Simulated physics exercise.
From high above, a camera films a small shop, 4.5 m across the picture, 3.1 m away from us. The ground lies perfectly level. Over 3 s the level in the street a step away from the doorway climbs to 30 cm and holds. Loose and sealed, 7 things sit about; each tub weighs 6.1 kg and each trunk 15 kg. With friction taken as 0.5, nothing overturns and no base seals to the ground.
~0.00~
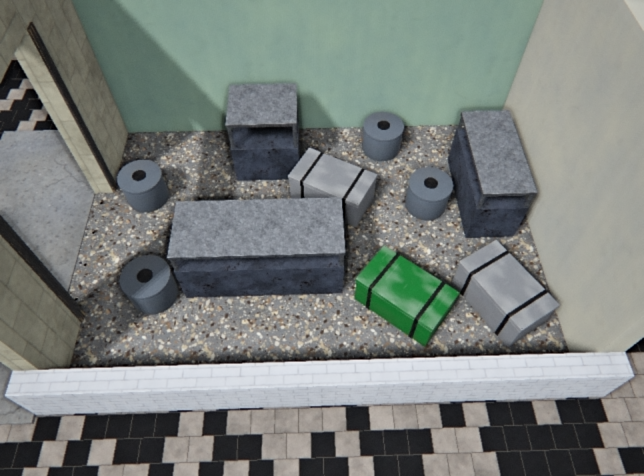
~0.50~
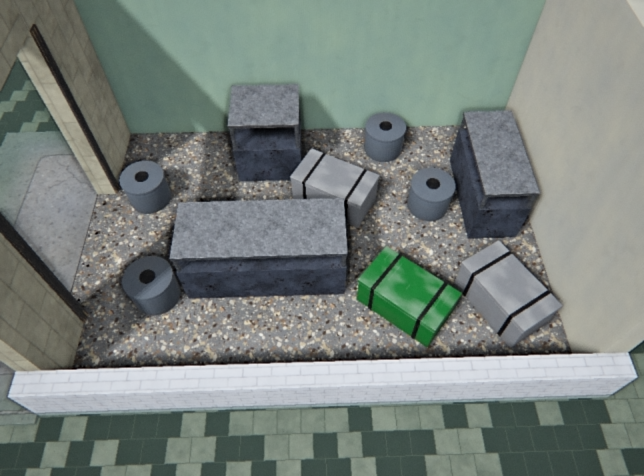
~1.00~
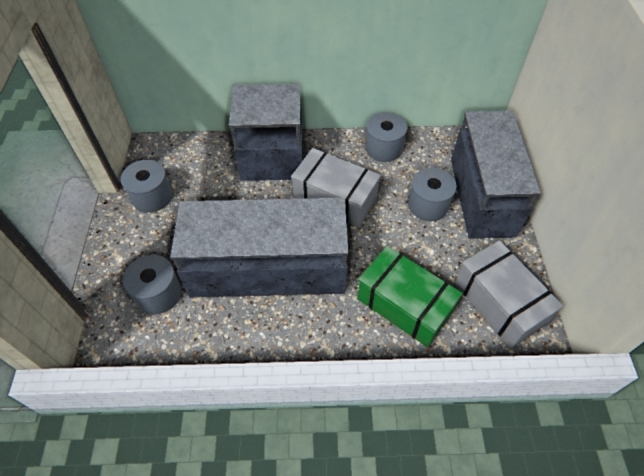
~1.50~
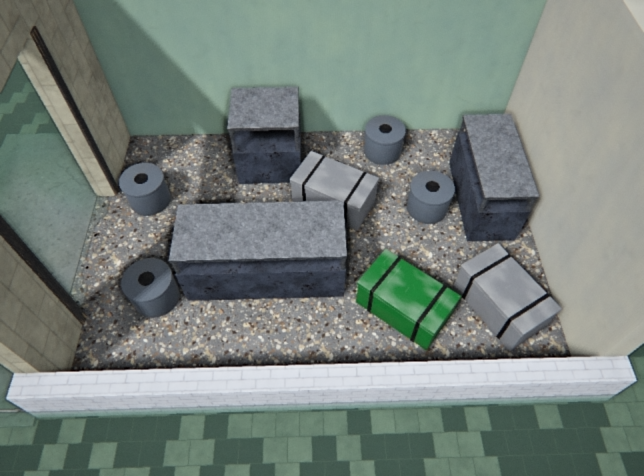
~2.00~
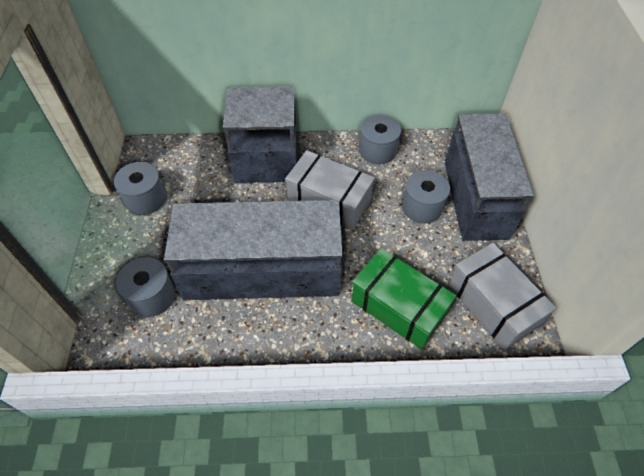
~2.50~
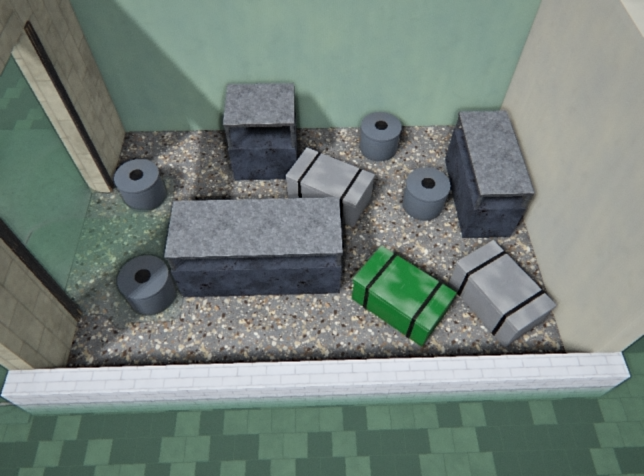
Greenish water spreads over the black-and-white tiles outside a small shop, seen from high above, while the camera shifts only very slightly. Inside, on a speckled floor between pale walls, sit dark grey blocks, round grey rolls, two pale strapped trunks and a green trunk at lower right. The water tints the front paving, then covers the left doorway and creeps inside across the floor's left edge, while every object stays put.
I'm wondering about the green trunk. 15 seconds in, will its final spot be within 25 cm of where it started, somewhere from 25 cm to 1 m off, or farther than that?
Its final spot will be somewhere from 25 cm to 1 m off.
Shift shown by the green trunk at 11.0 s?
Displacement by then near 100 cm.
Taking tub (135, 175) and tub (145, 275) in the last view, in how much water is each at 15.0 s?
Depth approx. 23 cm / 28 cm.
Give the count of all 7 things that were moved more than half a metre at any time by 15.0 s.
Count: 6.
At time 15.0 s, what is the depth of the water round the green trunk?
I'd say around 31 cm.
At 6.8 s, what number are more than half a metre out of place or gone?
By my tally, 5.
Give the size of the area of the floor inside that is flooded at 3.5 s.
My estimate is roughly 5.0 m2.
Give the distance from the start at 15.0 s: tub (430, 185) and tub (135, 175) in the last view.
In turn: 120 cm, 80 cm.
After 3.5 s the green trunk is near (404, 285), 0.0 m from its start, aground; 0 afloat.
After 6.8 s the green trunk is near (487, 246), 0.8 m from its start, afloat; 7 afloat.
After 11.0 s the green trunk is near (496, 239), 0.9 m from its start, afloat; 7 afloat.
After 15.0 s the green trunk is near (451, 226), 0.6 m from its start, afloat; 7 afloat.
